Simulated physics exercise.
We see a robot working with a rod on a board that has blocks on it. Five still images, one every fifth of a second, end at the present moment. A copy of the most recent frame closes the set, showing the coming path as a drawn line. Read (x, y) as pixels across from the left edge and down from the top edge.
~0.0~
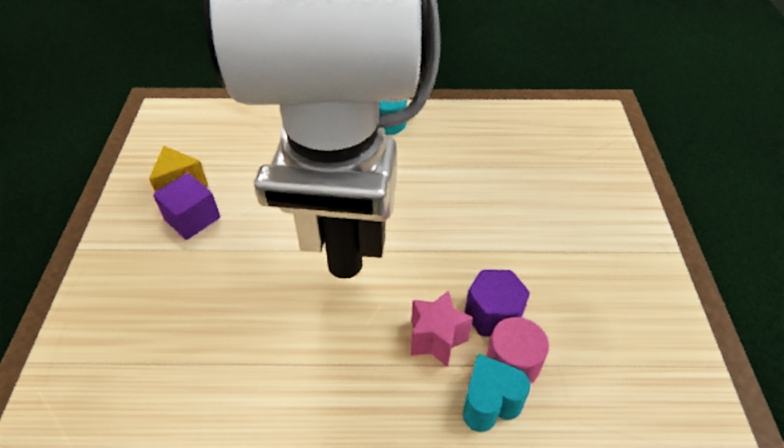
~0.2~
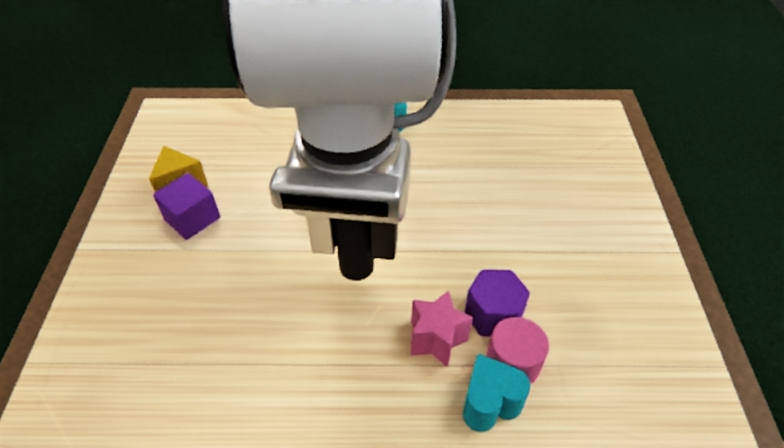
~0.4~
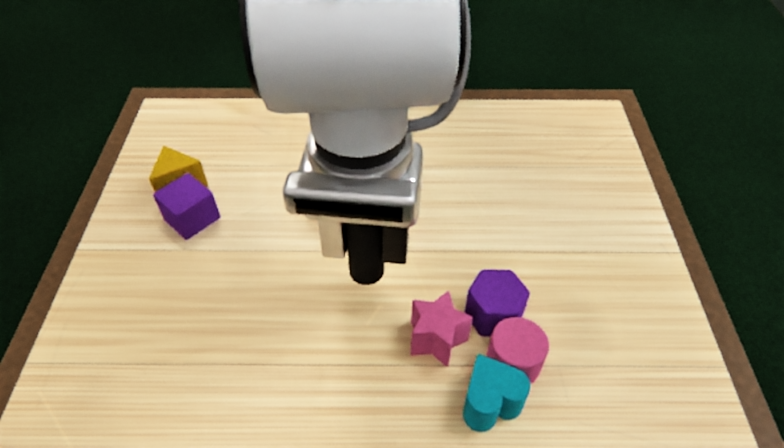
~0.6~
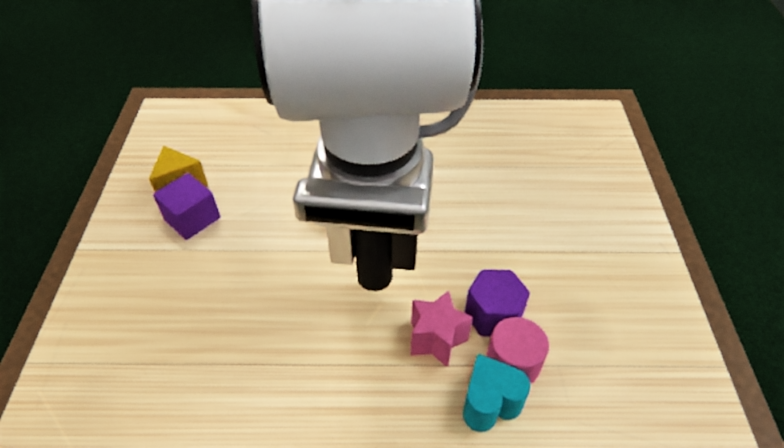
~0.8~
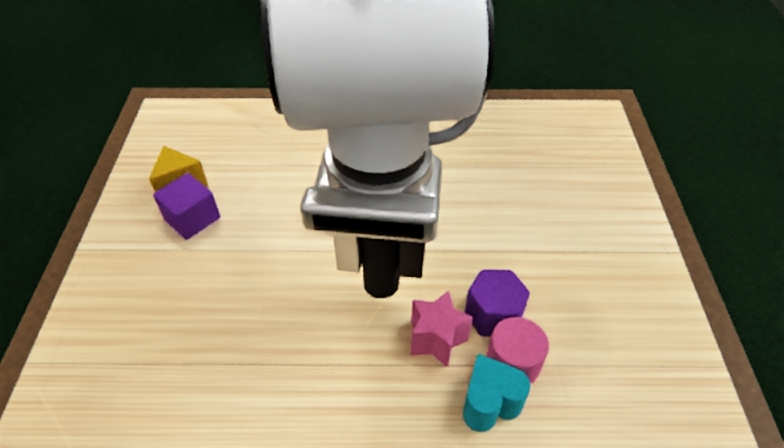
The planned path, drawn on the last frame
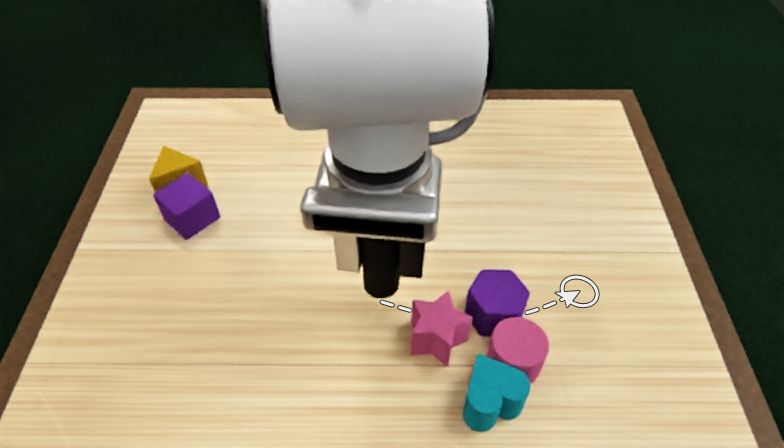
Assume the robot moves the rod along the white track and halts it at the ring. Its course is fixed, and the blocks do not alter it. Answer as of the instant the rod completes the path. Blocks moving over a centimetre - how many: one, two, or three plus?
Here I'd predict two blocks moving more than 1 cm.
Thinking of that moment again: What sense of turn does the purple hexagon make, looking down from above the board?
In a top view, it turns clockwise.
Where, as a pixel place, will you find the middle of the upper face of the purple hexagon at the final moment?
The middle of its upper face will lie at (636, 275).
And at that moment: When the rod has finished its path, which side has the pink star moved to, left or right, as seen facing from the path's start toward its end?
The shift is to the right of that direction.
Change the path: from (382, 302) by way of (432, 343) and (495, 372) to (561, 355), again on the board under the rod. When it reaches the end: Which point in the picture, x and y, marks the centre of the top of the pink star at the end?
It ends at (603, 364).
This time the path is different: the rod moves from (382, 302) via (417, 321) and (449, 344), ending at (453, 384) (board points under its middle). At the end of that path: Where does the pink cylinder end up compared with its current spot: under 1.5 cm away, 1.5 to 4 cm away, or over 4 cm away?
The middle band: 1.5 to 4 cm.
The line goes from (382, 302) via (450, 318) and (520, 314), ending at (580, 291).
What follows on the original path. One third of the way, rod (453, 301); pink star (456, 329), turned 20° clockwise.
Two thirds of the way, rod (526, 297); pink star (461, 331), turned 35° clockwise; purple hexagon (572, 285).
At the end, rod (587, 273); pink star (461, 331), turned 35° clockwise; purple hexagon (636, 275), turned 50° clockwise; pink cylinder unmoved.
